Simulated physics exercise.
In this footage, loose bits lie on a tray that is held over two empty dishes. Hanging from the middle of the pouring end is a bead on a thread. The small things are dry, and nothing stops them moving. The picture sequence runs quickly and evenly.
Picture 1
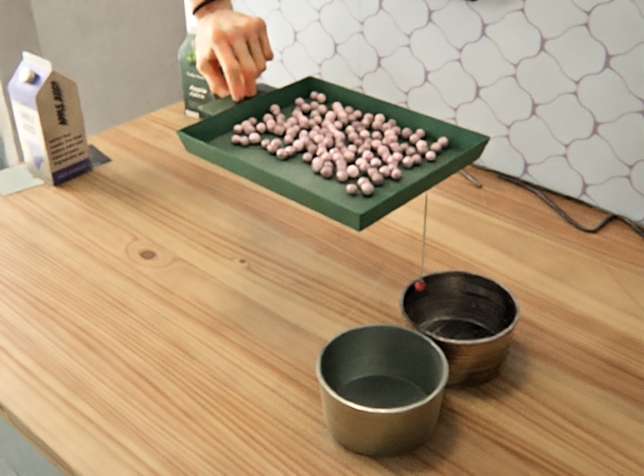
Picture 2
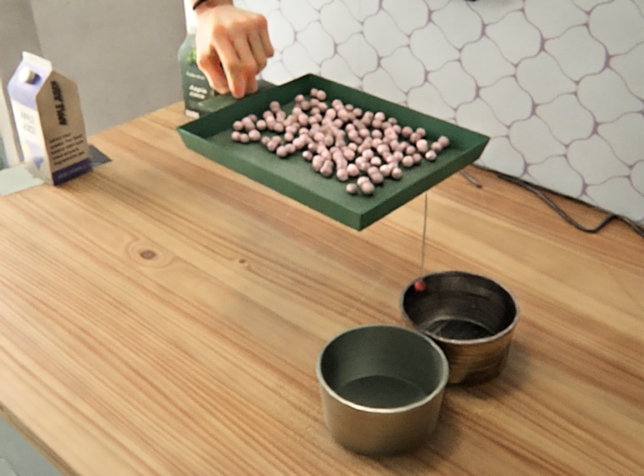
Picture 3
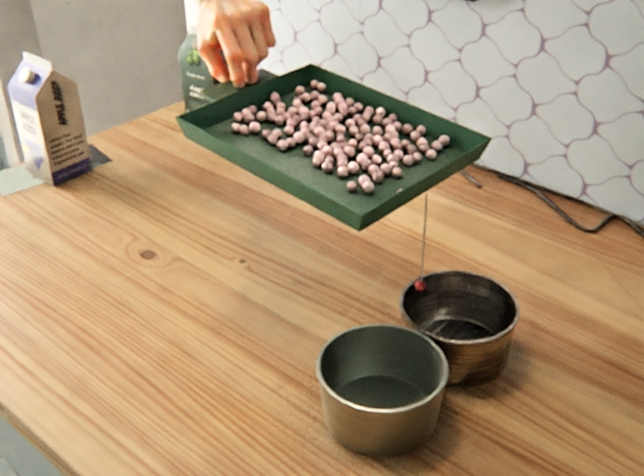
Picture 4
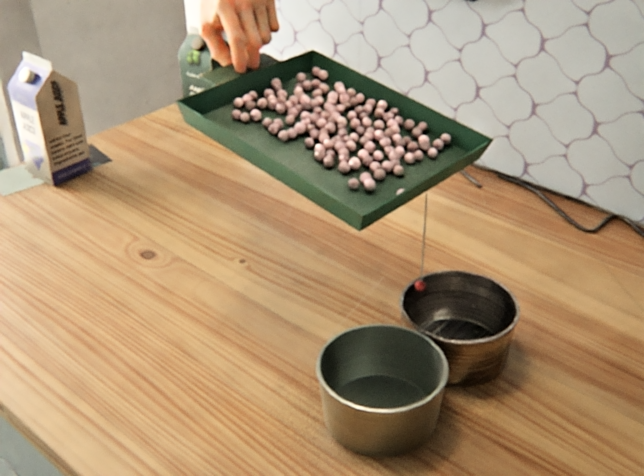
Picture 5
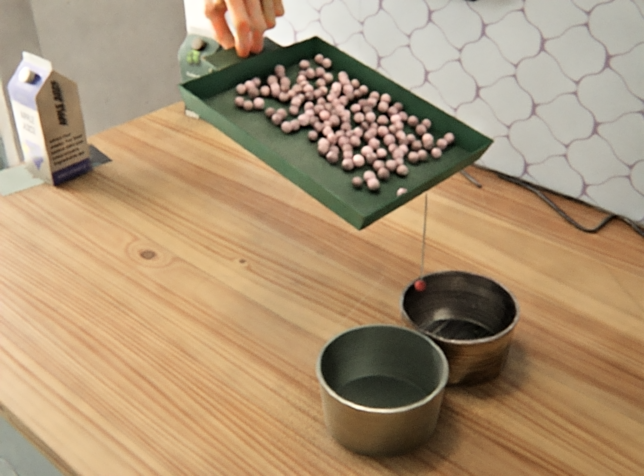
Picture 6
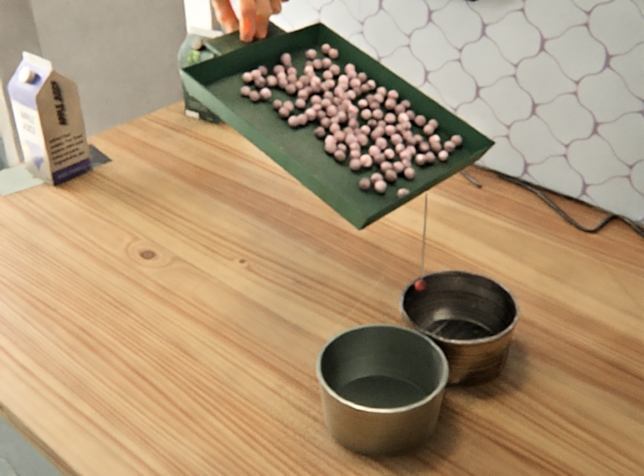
In this clip, a hand gradually raises the far end of a green tray of small pinkish balls, tilting it above two metal dishes on a wooden table, and the balls shift slightly while a red bead hangs still.
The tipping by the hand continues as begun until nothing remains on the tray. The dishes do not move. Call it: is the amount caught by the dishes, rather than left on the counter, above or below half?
Above half.
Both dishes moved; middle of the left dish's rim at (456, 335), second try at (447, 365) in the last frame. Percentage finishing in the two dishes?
About 90% on the first try and 90% on the second.
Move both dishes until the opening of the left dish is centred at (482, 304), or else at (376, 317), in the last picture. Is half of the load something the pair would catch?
The bulk of it and then Short of half.
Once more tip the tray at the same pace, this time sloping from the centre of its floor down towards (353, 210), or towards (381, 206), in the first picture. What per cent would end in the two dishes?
In order, 90 in a hundred and 90 in a hundred.
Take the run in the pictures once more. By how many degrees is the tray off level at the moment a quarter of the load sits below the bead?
I'd say it is tilted about 90°.
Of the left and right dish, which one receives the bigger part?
Of the two, the right-side one is the fuller.
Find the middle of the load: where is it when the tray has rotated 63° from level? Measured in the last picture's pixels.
In the last view, the load is centred near (438, 167).
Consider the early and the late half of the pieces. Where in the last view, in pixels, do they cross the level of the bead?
Around (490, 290) first; around (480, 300) second.
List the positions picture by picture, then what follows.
In the first picture, corners of the pouring end (360, 208) and (481, 137), level; middle of the load (339, 137), sugar pearls; left dish (432, 415); right dish (506, 349); bead on its thread (421, 286).
In the second picture, corners of the pouring end (360, 208) and (481, 137), level; middle of the load (340, 140).
In the third picture, corners of the pouring end (361, 208) and (482, 138), tipped barely, level across its low end; middle of the load (340, 135).
In the fourth picture, corners of the pouring end (363, 209) and (484, 139), tipped a little, level across its low end; middle of the load (342, 128).
In the fifth picture, corners of the pouring end (365, 210) and (485, 140), tipped a little, level across its low end; middle of the load (345, 122).
In the sixth picture, corners of the pouring end (366, 210) and (487, 141), tipped clearly, level across its low end; middle of the load (352, 111), almost all on the move; left dish (432, 415); right dish (506, 349).
Just after the last frame, tray tipped steeply; almost all on the tray; just a few in the right dish; just a few outside both; about a tenth in the air.
A moment on, tray tipped past a quarter turn; just a few on the tray; about a tenth in the left dish; roughly half in the right dish; roughly a quarter outside both; roughly a quarter in the air.
Further on, tray tipped past a quarter turn; roughly a quarter in the left dish; roughly half in the right dish; roughly a quarter outside both.
When it is over, tray tipped past a quarter turn; roughly a quarter in the left dish; roughly half in the right dish; roughly a quarter outside both.
